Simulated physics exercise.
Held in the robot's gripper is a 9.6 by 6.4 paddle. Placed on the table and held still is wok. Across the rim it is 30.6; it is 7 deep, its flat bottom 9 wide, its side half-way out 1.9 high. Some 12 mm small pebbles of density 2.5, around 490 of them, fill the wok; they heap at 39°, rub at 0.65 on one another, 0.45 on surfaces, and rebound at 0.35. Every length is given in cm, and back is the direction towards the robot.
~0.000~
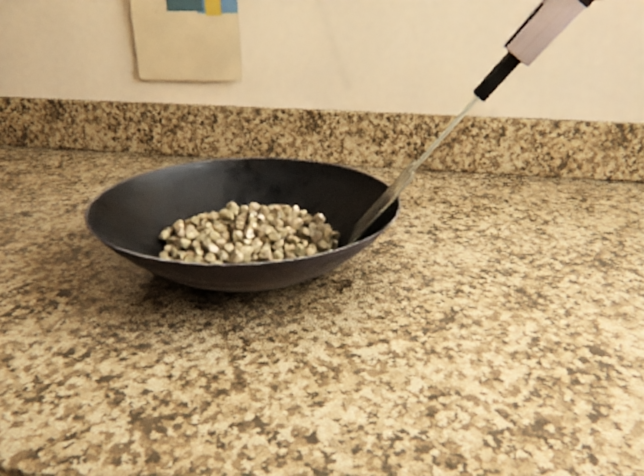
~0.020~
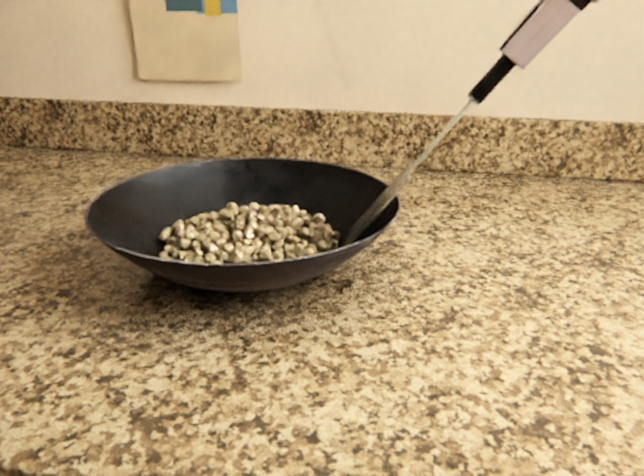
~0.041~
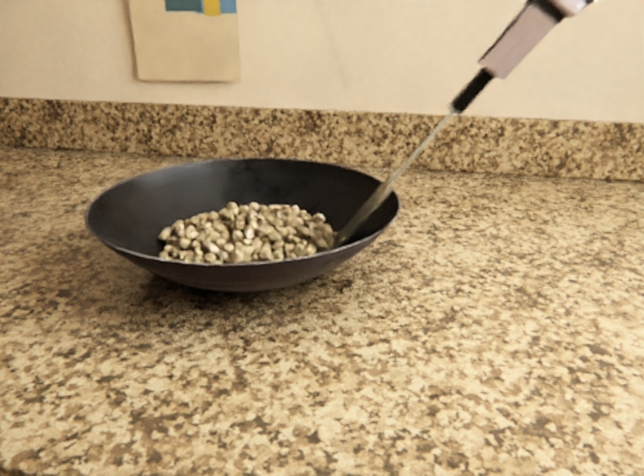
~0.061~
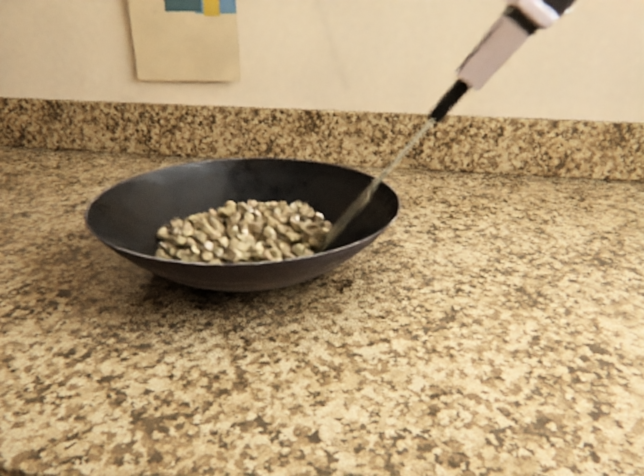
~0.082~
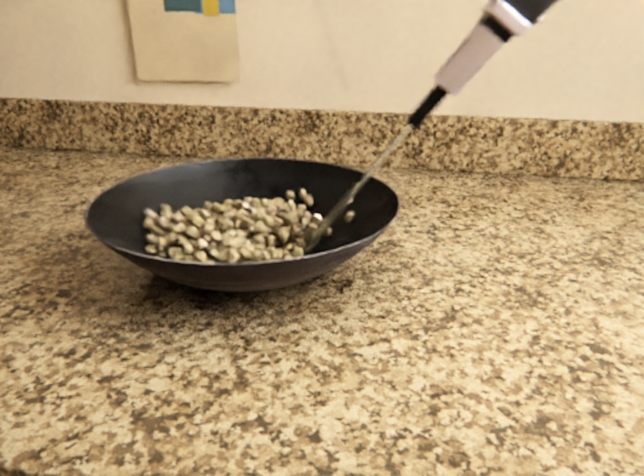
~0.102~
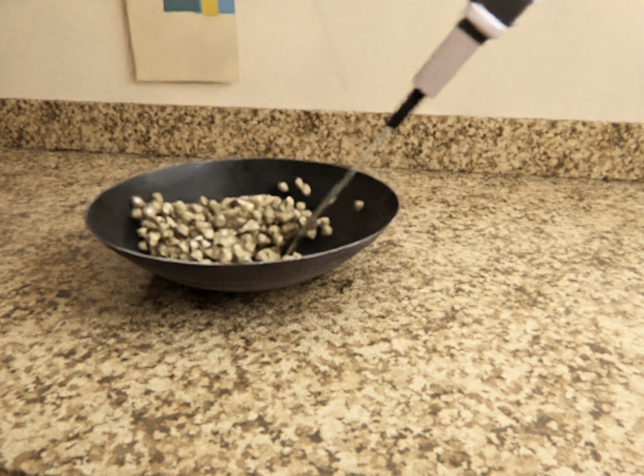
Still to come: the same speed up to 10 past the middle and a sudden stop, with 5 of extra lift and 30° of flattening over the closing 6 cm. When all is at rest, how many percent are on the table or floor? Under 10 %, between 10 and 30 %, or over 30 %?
Between 10 and 30 %.
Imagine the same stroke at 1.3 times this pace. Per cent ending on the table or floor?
The share would be near 25 in a hundred.
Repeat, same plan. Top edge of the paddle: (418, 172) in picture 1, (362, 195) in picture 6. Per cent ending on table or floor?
It works out to about 15 %, more or less.
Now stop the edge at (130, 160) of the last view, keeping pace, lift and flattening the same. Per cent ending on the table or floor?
Approximately 35 per cent, I reckon.
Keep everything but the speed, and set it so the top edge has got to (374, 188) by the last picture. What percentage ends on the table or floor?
That share would be about 10 percent.
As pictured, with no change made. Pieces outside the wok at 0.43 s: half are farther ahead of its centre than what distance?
The distance is around 22 cm.
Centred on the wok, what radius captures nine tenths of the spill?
I reckon it's some 40 centimetres.
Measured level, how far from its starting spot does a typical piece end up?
About 5 centimetres.
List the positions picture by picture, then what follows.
The paddle top edge at (414, 168), sloping 53°; upper third of the load around (254, 232), from x 165 to 335, top at y 205; 492 in the wok, in the first frame.
The paddle top edge at (410, 171), sloping 53°; upper third of the load around (254, 232), from x 165 to 335, top at y 205, in the second frame.
The paddle top edge at (393, 180), sloping 53°; upper third of the load around (254, 232), from x 165 to 335, top at y 205, in the third frame.
The paddle top edge at (373, 188), sloping 53°; upper third of the load around (249, 227), from x 160 to 340, top at y 205, in the fourth frame.
The paddle top edge at (354, 192), sloping 53°; upper third of the load around (237, 223), from x 150 to 350, top at y 195, in the fifth frame.
The paddle top edge at (335, 193), sloping 53°; upper third of the load around (223, 219), from x 135 to 360, top at y 185; 492 in the wok, in the sixth frame.
After 0.15 s, sloping 53°, highest piece 8 above the table; 492 in the wok.
After 0.20 s, sloping 43°, highest piece 8 above the table; 491 in the wok, 1 on the blade or in flight.
After 0.43 s, sloping 23°, highest piece 17 above the table; 387 in the wok, 38 on the table or floor, 67 on the blade or in flight.
After 1.48 s, sloping 23°, highest piece 8 above the table; 387 in the wok, 105 on the table or floor.
In the end, 387 in the wok, 105 on the table or floor. That is 21 % on the table or floor.
